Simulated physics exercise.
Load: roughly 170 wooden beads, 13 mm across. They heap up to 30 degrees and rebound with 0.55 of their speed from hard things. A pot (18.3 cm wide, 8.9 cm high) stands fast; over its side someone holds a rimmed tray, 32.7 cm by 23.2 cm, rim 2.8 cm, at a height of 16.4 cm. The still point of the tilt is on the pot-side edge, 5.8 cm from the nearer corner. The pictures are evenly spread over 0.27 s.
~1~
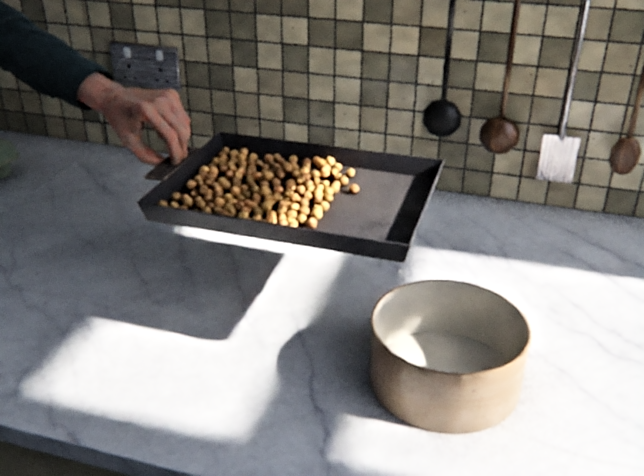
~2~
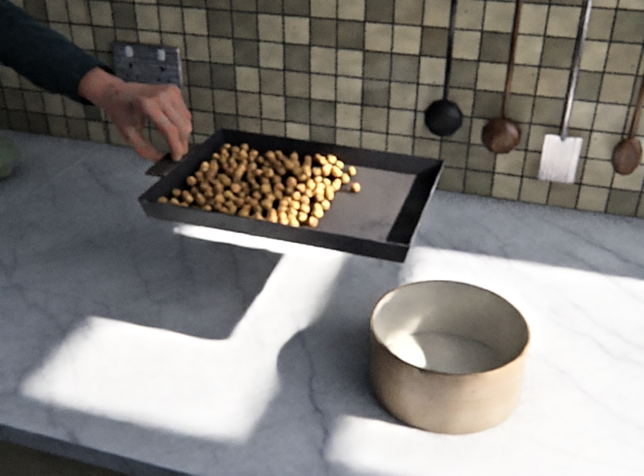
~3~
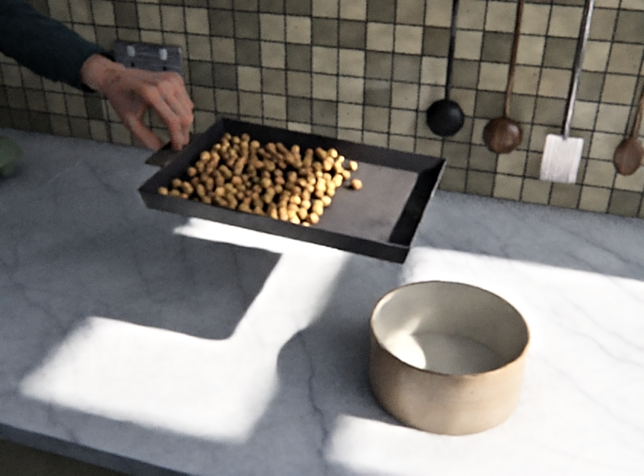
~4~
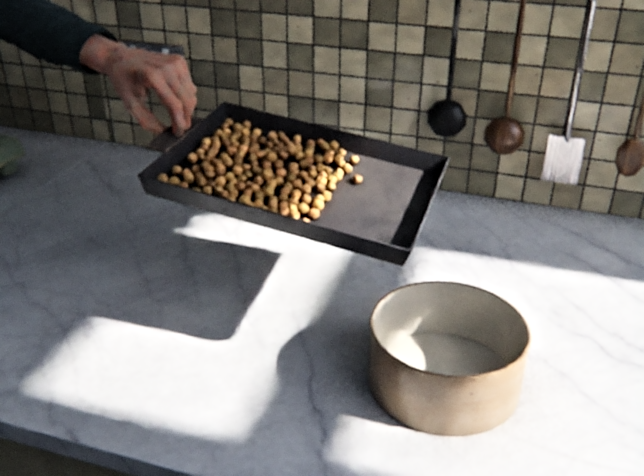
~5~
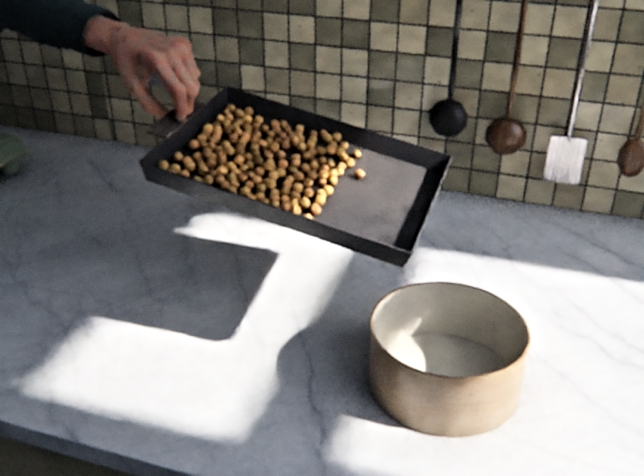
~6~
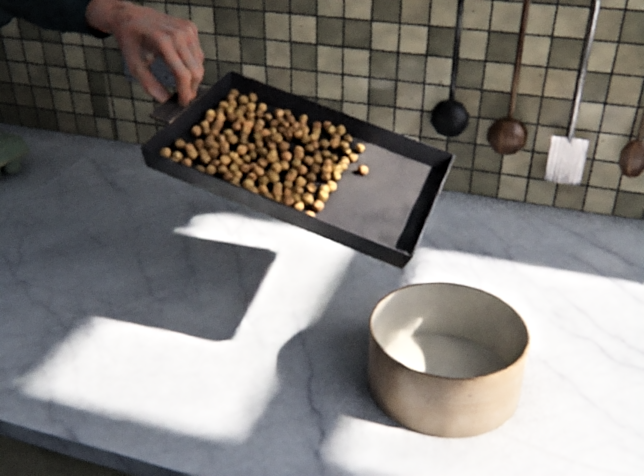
The footage shows a hand gradually raising the left end of a dark rimmed tray of small brown pieces above a marble counter, while its right end stays nearly in place near a still, empty round pot.
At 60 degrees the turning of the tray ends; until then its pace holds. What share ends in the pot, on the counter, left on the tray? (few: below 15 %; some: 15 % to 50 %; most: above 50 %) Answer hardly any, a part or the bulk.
Pot a part, counter hardly any, tray the bulk.
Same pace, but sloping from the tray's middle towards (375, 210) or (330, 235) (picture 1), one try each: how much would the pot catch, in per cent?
Some 10 and 30 per cent.
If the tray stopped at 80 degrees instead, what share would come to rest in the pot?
In that case some 90 per cent.
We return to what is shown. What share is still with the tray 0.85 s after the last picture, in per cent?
About 75 per cent.
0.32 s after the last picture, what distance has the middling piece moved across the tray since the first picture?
About 10 cm.
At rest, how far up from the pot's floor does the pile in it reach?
Roughly 1.5 cm.
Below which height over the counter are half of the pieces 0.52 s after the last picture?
About 20 cm.
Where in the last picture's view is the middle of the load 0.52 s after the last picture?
Near (410, 209).
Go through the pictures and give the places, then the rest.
The first picture shows tray tilt 0 degrees, front corners at (145, 201) and (405, 241); middle of the pieces at (266, 191); pot at (450, 322).
The second picture shows tray tilt 1 degrees, front corners at (145, 197) and (405, 242); middle of the pieces at (266, 188).
The third picture shows tray tilt 4 degrees, front corners at (145, 188) and (406, 244), lowest corner right front; middle of the pieces at (267, 182).
The fourth picture shows tray tilt 7 degrees, front corners at (146, 174) and (407, 246), lowest corner right front; middle of the pieces at (268, 172).
The fifth picture shows tray tilt 11 degrees, front corners at (147, 161) and (408, 248), lowest corner right front; middle of the pieces at (270, 163).
The sixth picture shows tray tilt 15 degrees, front corners at (149, 147) and (408, 251), lowest corner right front; middle of the pieces at (273, 155); pot at (449, 326).
Then, 0.32 s after the last picture, tilt 38 degrees; the tray holds 100 %, the pot 0 %.
Then, 0.52 s after the last picture, tilt 52 degrees; the tray holds 95 %, the pot 0 %.
Then, 0.85 s after the last picture, tilt 60 degrees; the tray holds 75 %, the pot 20 %.
In the end, pot 25 %, counter 5 %, tray 75 %.
